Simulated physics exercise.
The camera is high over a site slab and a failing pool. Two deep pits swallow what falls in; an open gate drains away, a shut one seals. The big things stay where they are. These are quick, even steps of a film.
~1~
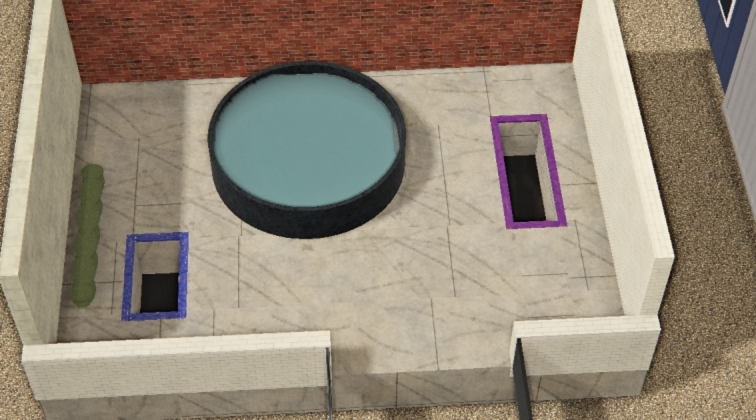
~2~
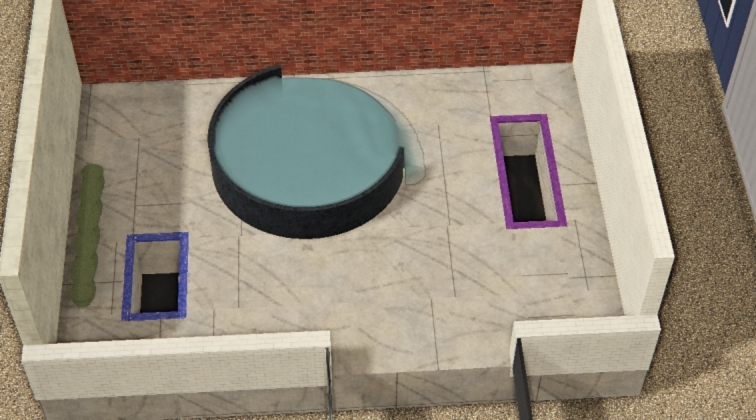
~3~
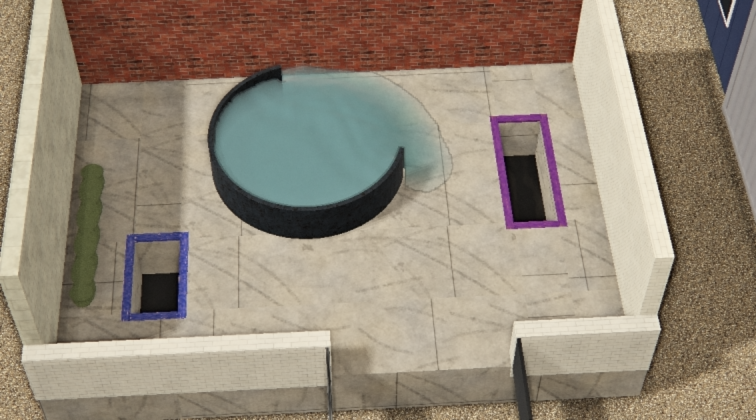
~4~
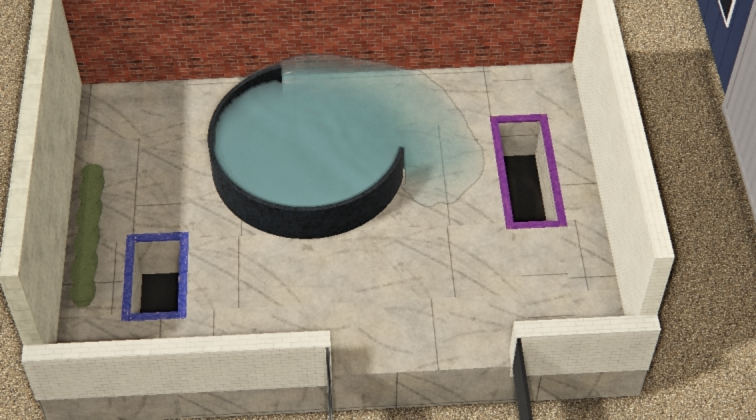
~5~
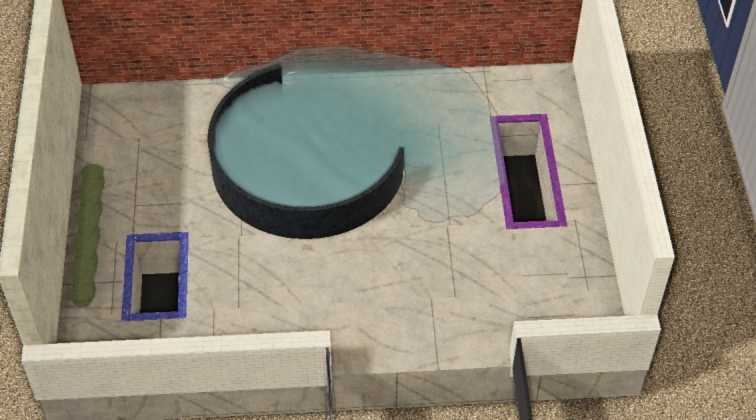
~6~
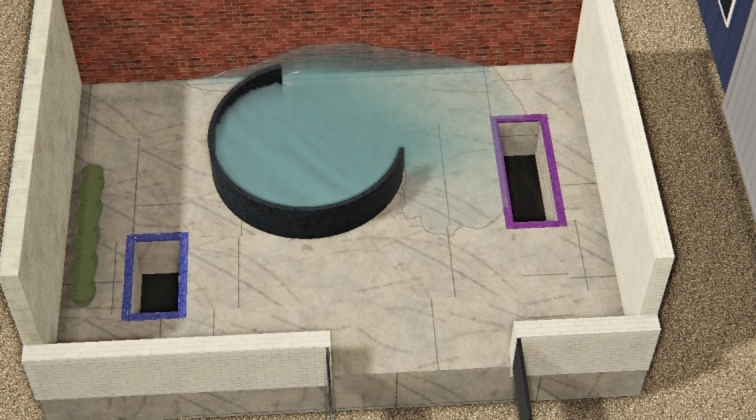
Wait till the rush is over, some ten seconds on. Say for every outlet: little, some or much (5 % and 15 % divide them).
In the end: The gate takes not even 5 %; the purple pit takes above 15 %; the blue pit takes not even 5 %.
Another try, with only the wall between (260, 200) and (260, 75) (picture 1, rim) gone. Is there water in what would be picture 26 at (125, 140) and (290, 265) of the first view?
In that order: Under water, clear.
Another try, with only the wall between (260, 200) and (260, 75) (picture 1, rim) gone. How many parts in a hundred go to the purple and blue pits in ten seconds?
Per cent: Purple 4, blue 45.
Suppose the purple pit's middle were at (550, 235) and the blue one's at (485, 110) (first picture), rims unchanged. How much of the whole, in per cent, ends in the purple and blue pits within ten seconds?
Parts in a hundred: Purple 12, blue 55.
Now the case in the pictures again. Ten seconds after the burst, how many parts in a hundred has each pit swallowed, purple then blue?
In turn 54 and 2 per cent.
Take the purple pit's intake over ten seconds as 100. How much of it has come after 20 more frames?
Roughly 45 per cent.
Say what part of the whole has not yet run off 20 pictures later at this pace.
Close to 76 %.
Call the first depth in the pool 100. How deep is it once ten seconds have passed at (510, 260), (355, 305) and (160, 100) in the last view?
In that order: 4, 2 and 8 per cent.
A moment on, water covers 30 % of the floor; the gate 0 %, the purple pit 4 %, the blue pit 0 %.
Next, water covers 35 % of the floor; the gate 0 %, the purple pit 9 %, the blue pit 0 %.
Then, water covers 45 % of the floor; the gate 0 %, the purple pit 24 %, the blue pit 0 %.
Later, water covers 75 % of the floor; the gate 1 %, the purple pit 44 %, the blue pit 1 %.
In the end, water covers 90 % of the floor; the gate 2 %, the purple pit 53 %, the blue pit 3 %.
